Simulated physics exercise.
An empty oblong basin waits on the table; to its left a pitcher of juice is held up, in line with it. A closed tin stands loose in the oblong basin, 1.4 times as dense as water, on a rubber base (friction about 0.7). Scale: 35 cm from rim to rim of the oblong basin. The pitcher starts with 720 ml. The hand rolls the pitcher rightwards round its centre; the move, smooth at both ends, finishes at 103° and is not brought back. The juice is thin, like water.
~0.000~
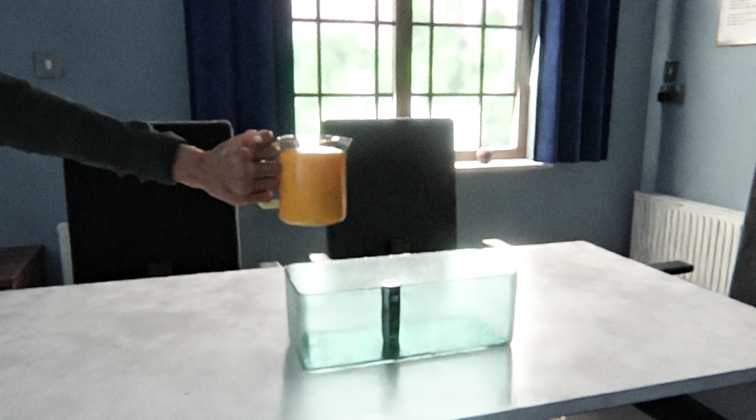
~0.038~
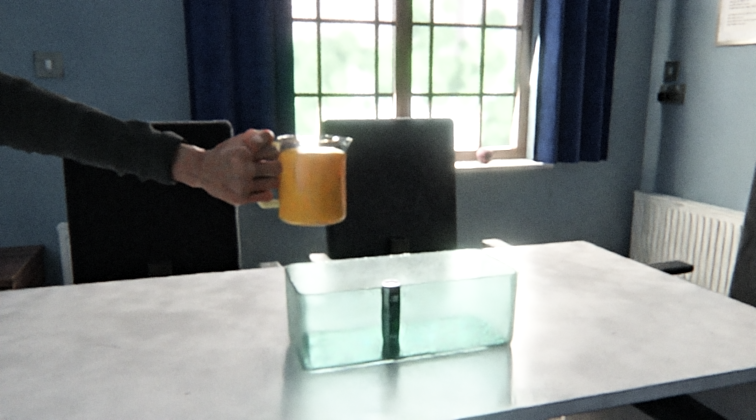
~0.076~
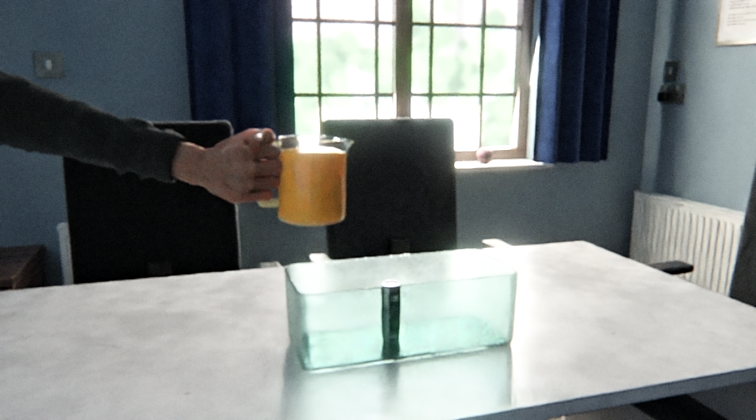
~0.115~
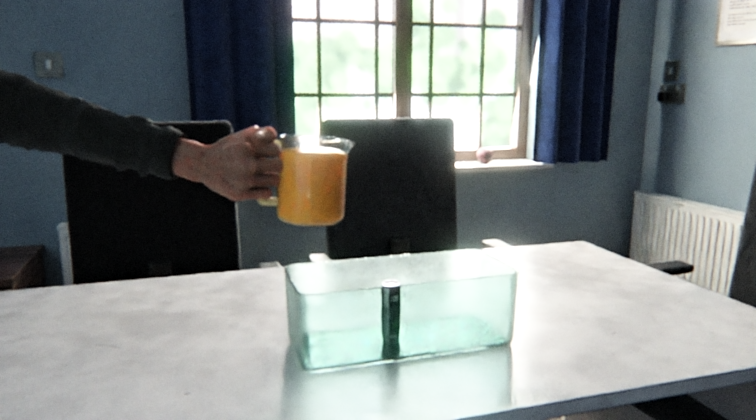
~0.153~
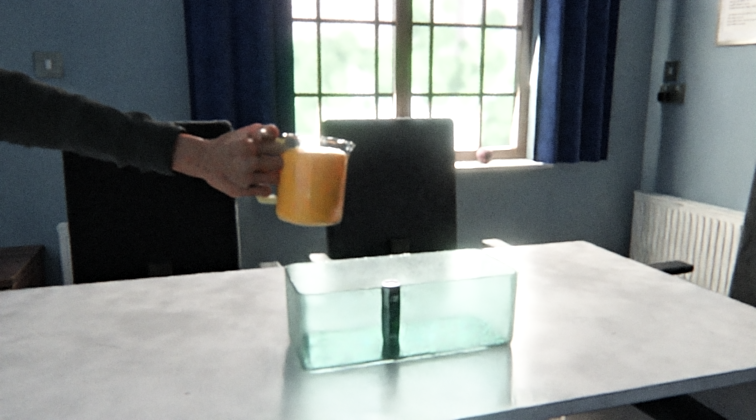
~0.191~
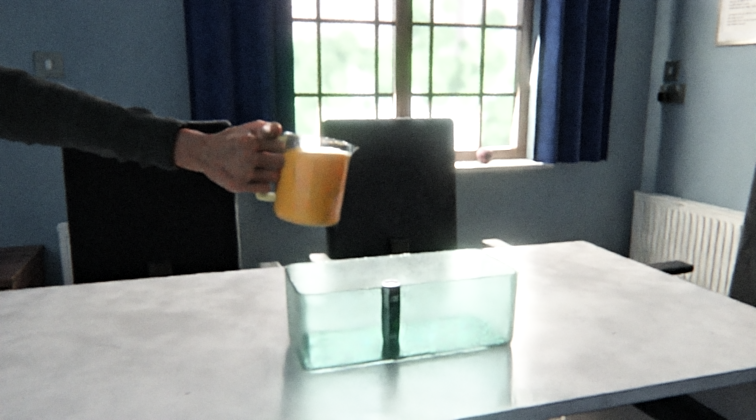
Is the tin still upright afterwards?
It stays up.
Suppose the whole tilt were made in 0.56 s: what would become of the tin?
Then it keeps standing.
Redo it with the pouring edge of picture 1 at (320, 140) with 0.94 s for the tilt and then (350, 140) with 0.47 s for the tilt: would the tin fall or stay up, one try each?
First it topples; then it remains upright.
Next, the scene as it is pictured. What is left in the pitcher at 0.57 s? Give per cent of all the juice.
Near 84 in a hundred.
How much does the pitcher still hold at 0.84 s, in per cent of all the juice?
Some 34 per cent.
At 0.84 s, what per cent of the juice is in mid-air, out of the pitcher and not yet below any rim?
Near 24 in a hundred.
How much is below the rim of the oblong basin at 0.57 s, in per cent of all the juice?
Near 2 in a hundred.
After 0.57 s the tilt is 68° and 83 per cent is still to pour; the tin stands where it began.
After 0.84 s the tilt is 100° and 33 per cent is still to pour; the tin stands where it began.
After 1.13 s the tilt is 103° and 5 per cent is still to pour; the tin stands where it began.
After 1.44 s the tilt is 103° and 0 per cent is still to pour; the tin stands where it began.
In the end the tin stands where it began.
